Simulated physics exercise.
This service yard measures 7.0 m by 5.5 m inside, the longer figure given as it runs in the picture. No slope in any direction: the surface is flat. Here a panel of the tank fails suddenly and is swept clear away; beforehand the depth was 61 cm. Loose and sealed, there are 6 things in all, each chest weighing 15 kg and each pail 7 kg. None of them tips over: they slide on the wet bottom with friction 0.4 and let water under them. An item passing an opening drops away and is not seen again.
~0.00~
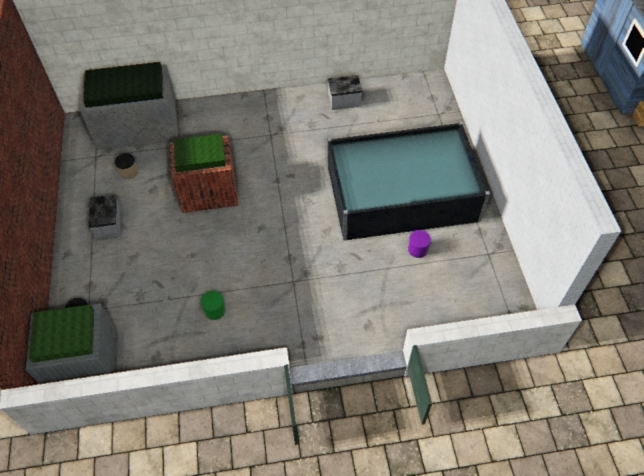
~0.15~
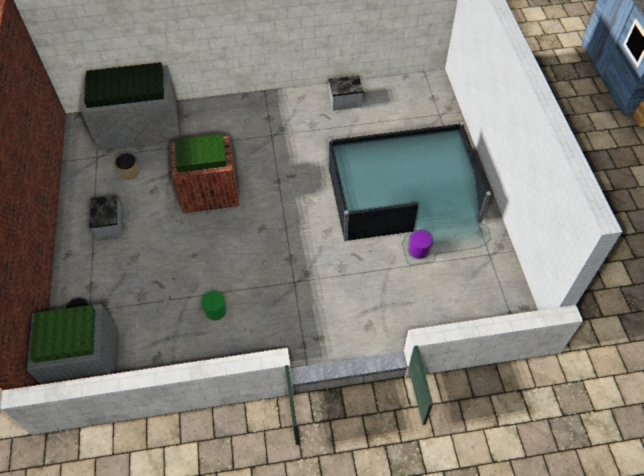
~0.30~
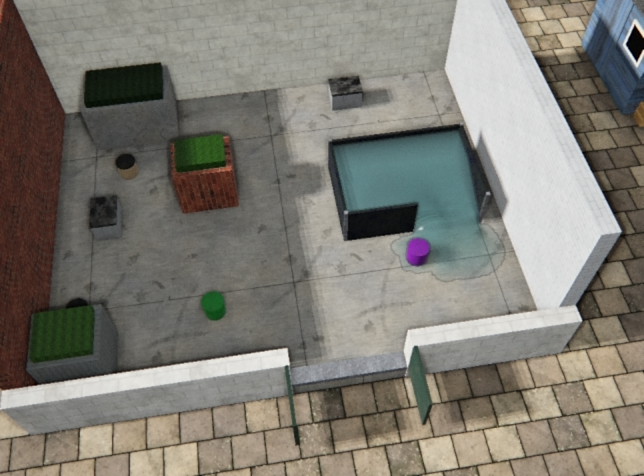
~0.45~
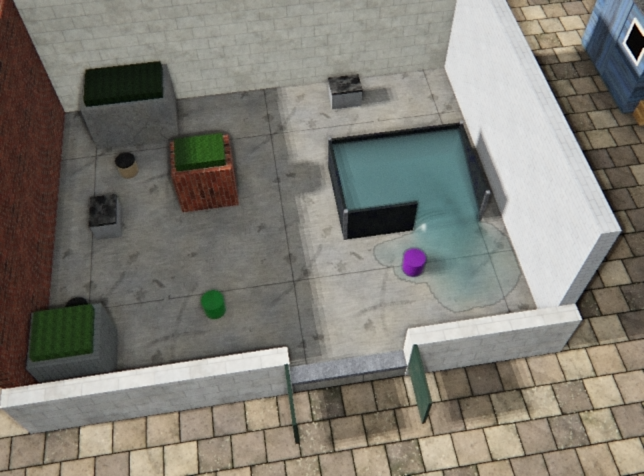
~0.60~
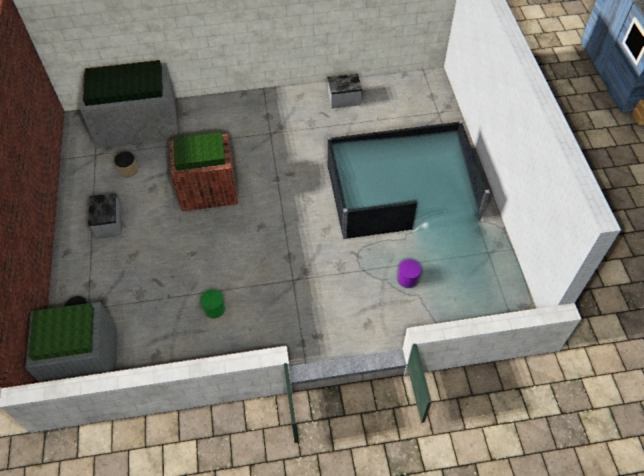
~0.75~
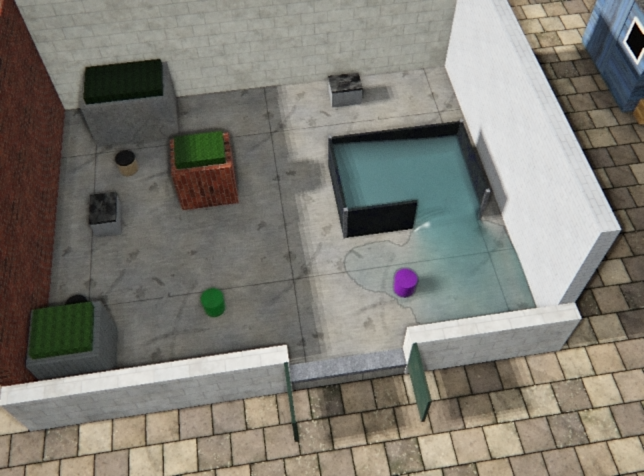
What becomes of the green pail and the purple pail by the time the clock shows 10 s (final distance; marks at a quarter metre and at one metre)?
Green pail goes a long way, purple pail goes a long way.
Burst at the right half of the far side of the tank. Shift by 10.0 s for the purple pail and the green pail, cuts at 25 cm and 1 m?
The purple pail would remain almost still and the green pail would remain almost still.
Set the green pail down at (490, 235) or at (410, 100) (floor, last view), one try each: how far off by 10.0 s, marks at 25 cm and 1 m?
I'd say it lands far off on the first try and it does not really move on the second.
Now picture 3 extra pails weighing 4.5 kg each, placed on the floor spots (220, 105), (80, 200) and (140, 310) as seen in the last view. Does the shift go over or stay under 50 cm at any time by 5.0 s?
Order as asked - not as far, not as far, farther.
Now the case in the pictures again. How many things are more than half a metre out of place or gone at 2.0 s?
By that time the total stands at 1.
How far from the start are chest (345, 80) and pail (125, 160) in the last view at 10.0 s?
First 0 cm, then 0 cm.
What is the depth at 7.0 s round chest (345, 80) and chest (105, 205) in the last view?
Some 2 cm at the first, some 6 cm at the second.
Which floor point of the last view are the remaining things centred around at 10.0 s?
At about (170, 197).
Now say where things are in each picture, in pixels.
In the first frame, the green pail at (212, 301), on the bottom; the purple pail at (420, 239) rests on the ground; 2.8 m2 under water; 0 of 6 have shifted.
In the second frame, the green pail at (213, 301) rests on the ground; the purple pail at (421, 240) rests on the ground; 3.4 m2 under water; 0 of 6 have shifted.
In the third frame, the green pail at (212, 301) rests on the ground; the purple pail at (419, 247) rests on the ground, 15 cm from its start; 4.0 m2 under water; 1 of 6 have shifted.
In the fourth frame, the green pail at (212, 300) rests on the ground; the purple pail at (415, 258) rests on the ground, 37 cm from its start; water covers 5.0 m2; 1 of 6 have shifted.
In the fifth frame, the green pail at (212, 299), on the bottom; the purple pail at (410, 269), on the bottom, 58 cm from its start; water covers 6.0 m2; 1 of 6 have shifted.
In the sixth frame, the green pail at (212, 298), on the bottom; the purple pail at (406, 278), on the bottom, 77 cm from its start; water covers 6.6 m2; 1 of 6 have shifted.
After 2.0 s the green pail is near (212, 298), 0.0 m from its start, aground; the purple pail is near (362, 293), 1.3 m from its start, aground; 0 of 6 are out; 0 afloat.
After 4.5 s the green pail is near (129, 289), 1.2 m from its start, aground; the purple pail is near (255, 223), 2.5 m from its start, aground; 0 of 6 are out; 0 afloat.
After 7.0 s the green pail is near (91, 245), 2.1 m from its start, aground; the purple pail is near (255, 223), 2.5 m from its start, aground; 0 of 6 are out; 0 afloat.
After 10.0 s the green pail is near (93, 217), 2.4 m from its start, aground; the purple pail is near (255, 223), 2.5 m from its start, aground; 0 of 6 are out; 1 afloat.
